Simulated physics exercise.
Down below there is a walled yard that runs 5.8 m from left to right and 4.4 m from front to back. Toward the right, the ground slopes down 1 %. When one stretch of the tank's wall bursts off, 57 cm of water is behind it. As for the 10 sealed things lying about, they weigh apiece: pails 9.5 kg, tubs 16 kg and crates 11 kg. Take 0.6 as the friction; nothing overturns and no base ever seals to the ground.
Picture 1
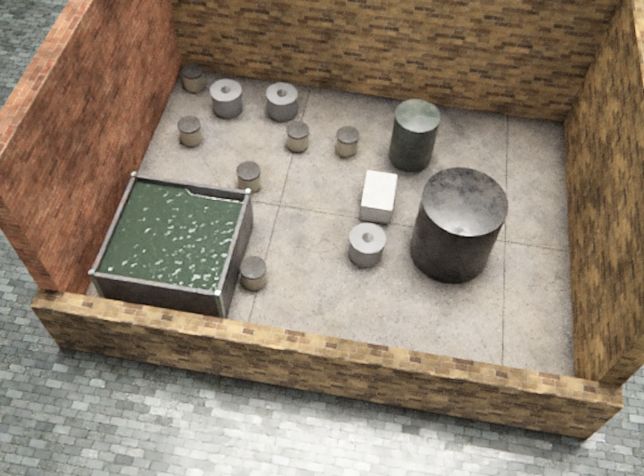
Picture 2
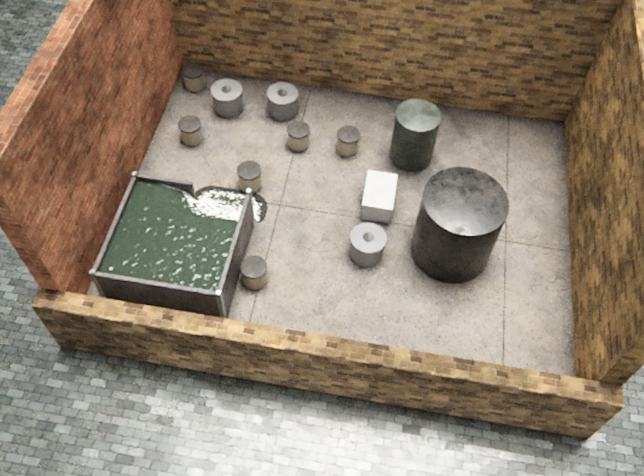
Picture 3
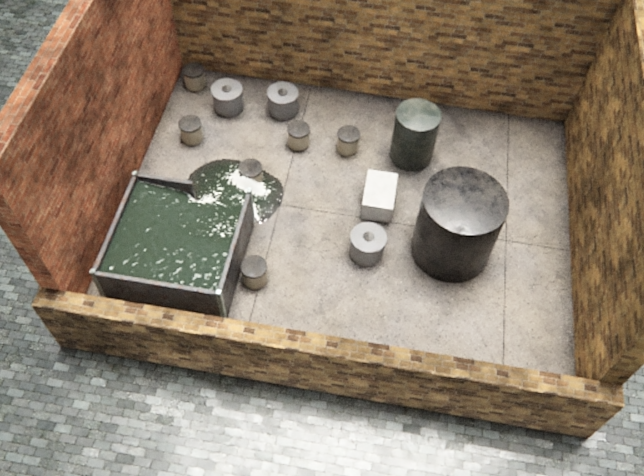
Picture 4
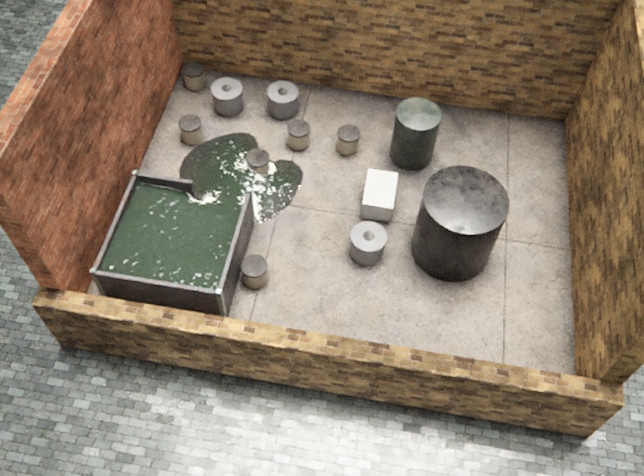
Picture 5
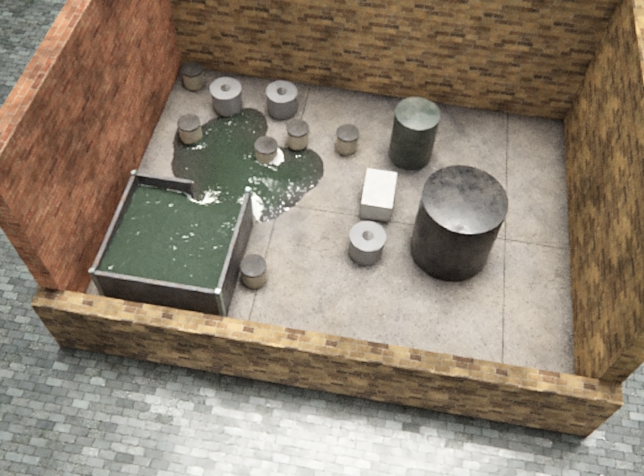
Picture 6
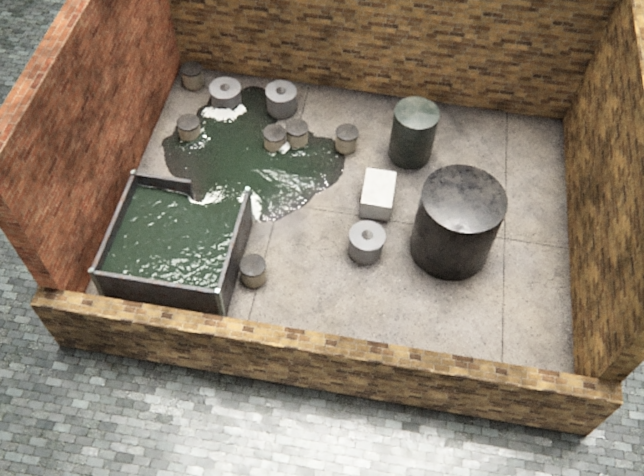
Green water pours from a tank across the yard floor and pushes one small cylinder along.
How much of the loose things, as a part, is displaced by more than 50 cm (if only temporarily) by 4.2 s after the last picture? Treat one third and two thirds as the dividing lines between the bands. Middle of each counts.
Central band.
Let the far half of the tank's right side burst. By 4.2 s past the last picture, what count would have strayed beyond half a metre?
In that case the number is 2.
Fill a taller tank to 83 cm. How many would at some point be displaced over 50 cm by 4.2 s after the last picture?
It would come to 7 of them.
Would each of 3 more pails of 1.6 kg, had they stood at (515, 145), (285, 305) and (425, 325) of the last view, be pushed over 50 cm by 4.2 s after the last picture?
Going through them, I'd say exceeds it, falls short and finally falls short.
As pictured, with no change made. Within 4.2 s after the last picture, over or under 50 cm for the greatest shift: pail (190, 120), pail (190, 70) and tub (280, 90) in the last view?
First falling below it, second exceeding it, third exceeding it.
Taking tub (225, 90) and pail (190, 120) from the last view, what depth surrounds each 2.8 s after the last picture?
Depths: Near 10 cm, then near 10 cm.
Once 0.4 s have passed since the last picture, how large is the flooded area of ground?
Somewhere about 7.0 m2, give or take.
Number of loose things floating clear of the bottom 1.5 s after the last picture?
That would be 5 of them.
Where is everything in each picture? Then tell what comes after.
A pail at (248, 170), on the bottom; a tub at (226, 90) rests on the ground; water covers 2.0 m2; 0 of 10 have shifted, in the first picture.
A pail at (249, 170), on the bottom; a tub at (226, 90) rests on the ground; 2.4 m2 under water; 0 of 10 have shifted, in the second picture.
A pail at (250, 168), on the bottom, 3 cm from its start; a tub at (226, 89) rests on the ground; water covers 3.0 m2; 0 of 10 have shifted, in the third picture.
A pail at (257, 157), on the bottom, 22 cm from its start; a tub at (226, 88), on the bottom; water covers 3.7 m2; 1 of 10 have shifted, in the fourth picture.
A pail at (266, 145), on the bottom, 48 cm from its start; a tub at (225, 88), on the bottom; 4.5 m2 under water; 1 of 10 have shifted, in the fifth picture.
A pail at (274, 132), on the bottom, 72 cm from its start; a tub at (225, 88), on the bottom; water covers 5.3 m2; 1 of 10 have shifted, in the sixth picture.
Then, 0.4 s after the last picture 1 of 10 are over 50 cm from their spots; 0 afloat.
Then, 1.5 s after the last picture 4 of 10 are over 50 cm from their spots; 5 afloat.
Then, 2.8 s after the last picture 5 of 10 are over 50 cm from their spots; 1 afloat.
Then, 4.2 s after the last picture 6 of 10 are over 50 cm from their spots, and 6 have been at some point; 0 afloat.
